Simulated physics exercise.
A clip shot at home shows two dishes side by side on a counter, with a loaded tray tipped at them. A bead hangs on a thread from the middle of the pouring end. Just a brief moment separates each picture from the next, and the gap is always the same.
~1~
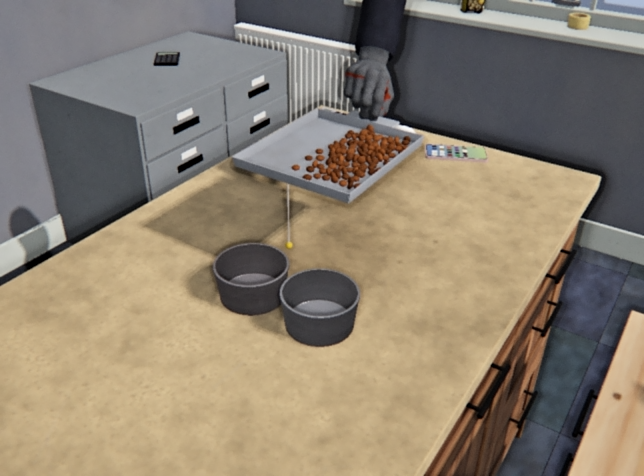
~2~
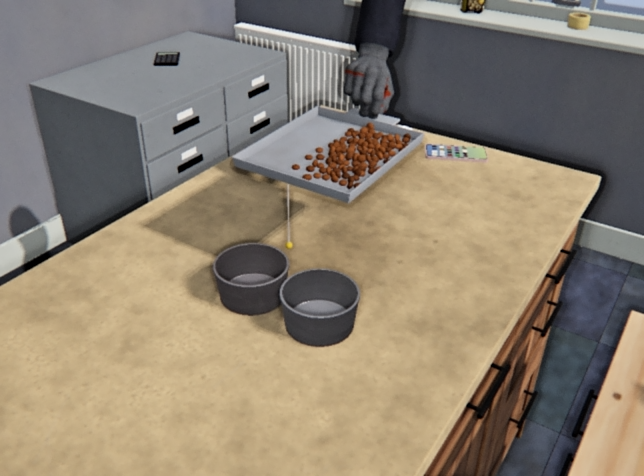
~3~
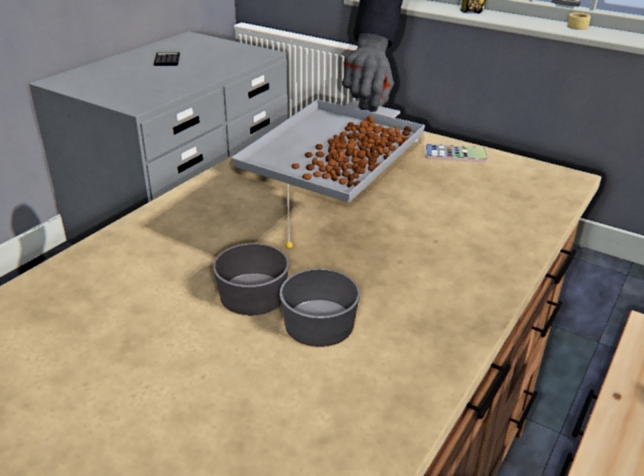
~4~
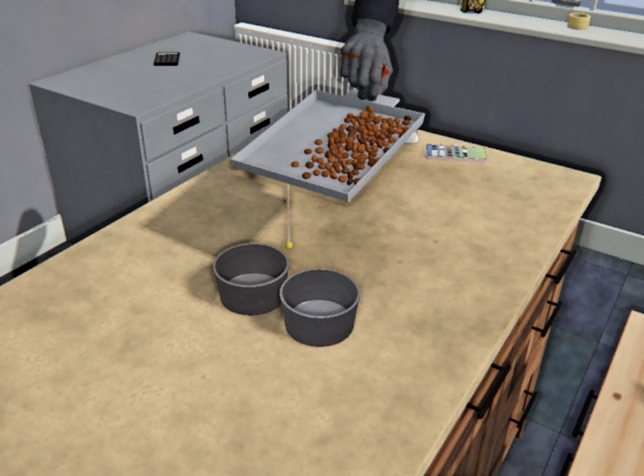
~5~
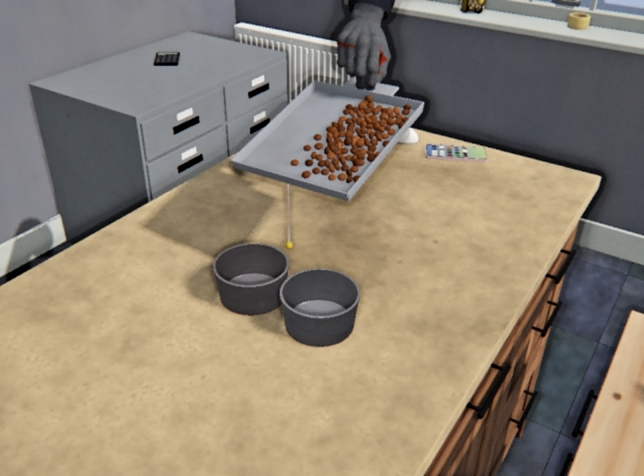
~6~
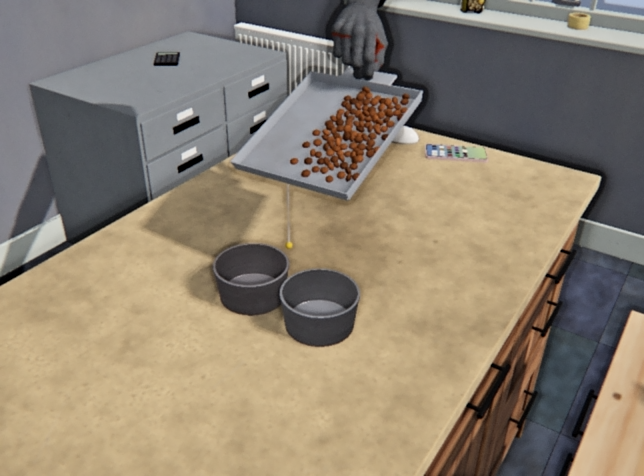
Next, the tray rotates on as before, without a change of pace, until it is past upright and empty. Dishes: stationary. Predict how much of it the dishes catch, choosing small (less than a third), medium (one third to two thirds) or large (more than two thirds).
The catch is large, more than two thirds.
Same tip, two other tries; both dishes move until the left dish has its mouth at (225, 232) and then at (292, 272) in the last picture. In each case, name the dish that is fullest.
So at the first spot it's the one placed on the right, and at the second spot it's the one placed on the left.
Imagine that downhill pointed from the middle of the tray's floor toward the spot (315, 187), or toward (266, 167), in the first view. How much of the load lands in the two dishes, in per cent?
In order, some 90 % and some 20 %.
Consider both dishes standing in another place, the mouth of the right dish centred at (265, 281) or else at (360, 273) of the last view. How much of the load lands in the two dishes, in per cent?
70 %, then 10 %.
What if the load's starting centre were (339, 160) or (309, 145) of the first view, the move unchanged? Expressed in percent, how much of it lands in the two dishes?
80 % and 80 %.
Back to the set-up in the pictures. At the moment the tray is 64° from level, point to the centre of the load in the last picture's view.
At about (297, 172).
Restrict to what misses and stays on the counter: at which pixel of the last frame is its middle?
Estimate: Around (211, 282).
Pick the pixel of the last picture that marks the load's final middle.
I'd put the middle somewhere around (254, 295).
Shortly afterwards, tray tipped steeply; all but a few on the tray; only a few in the left dish; a little in the air.
Next, tray tipped past a quarter turn; near a third on the tray; a little in the right dish; near a third in the left dish; a little outside both; a little in the air.
Some moments later, tray tipped past a quarter turn; near a quarter in the right dish; near two thirds in the left dish; near a quarter outside both.
In the end, tray tipped past a quarter turn; near a quarter in the right dish; near two thirds in the left dish; near a quarter outside both.
